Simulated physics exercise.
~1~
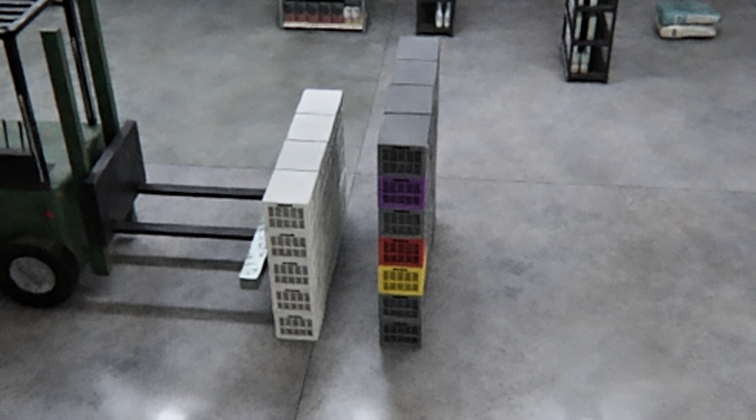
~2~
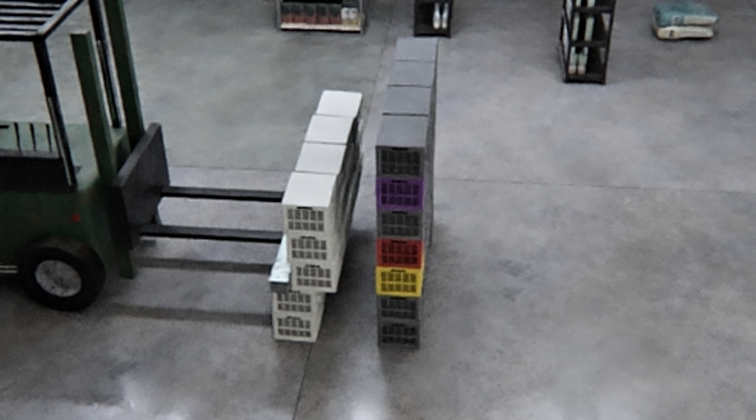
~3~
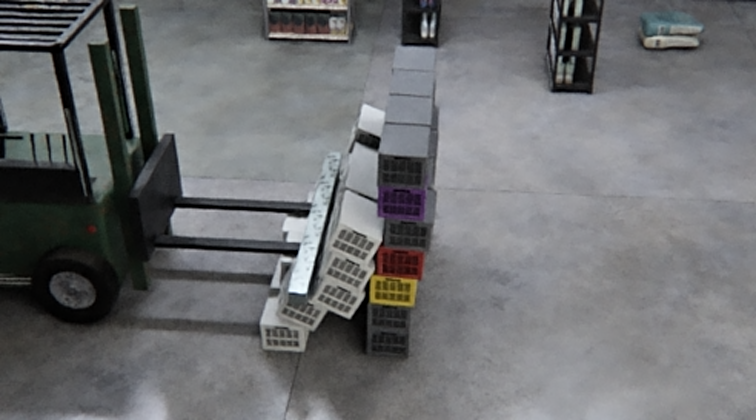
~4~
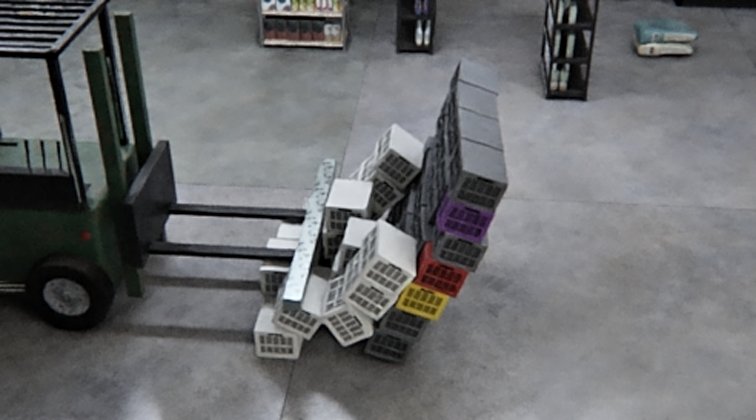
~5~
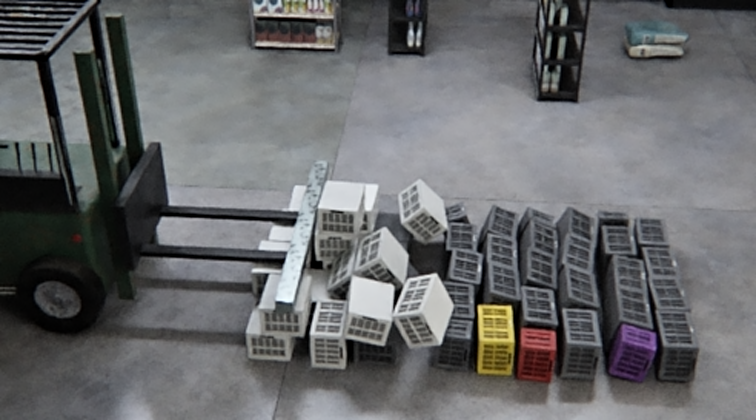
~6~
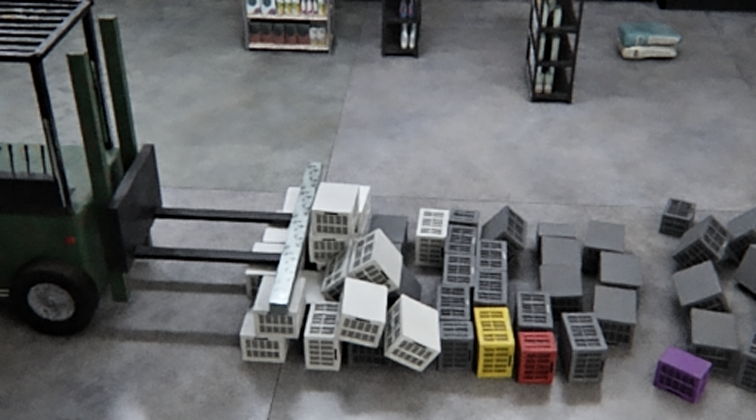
In a warehouse aisle, a green forklift pushed a level beam into a wall of white crates, which buckled against a dark wall beside it and toppled that too, leaving crates strewn to the right, the red and yellow ones on their sides.
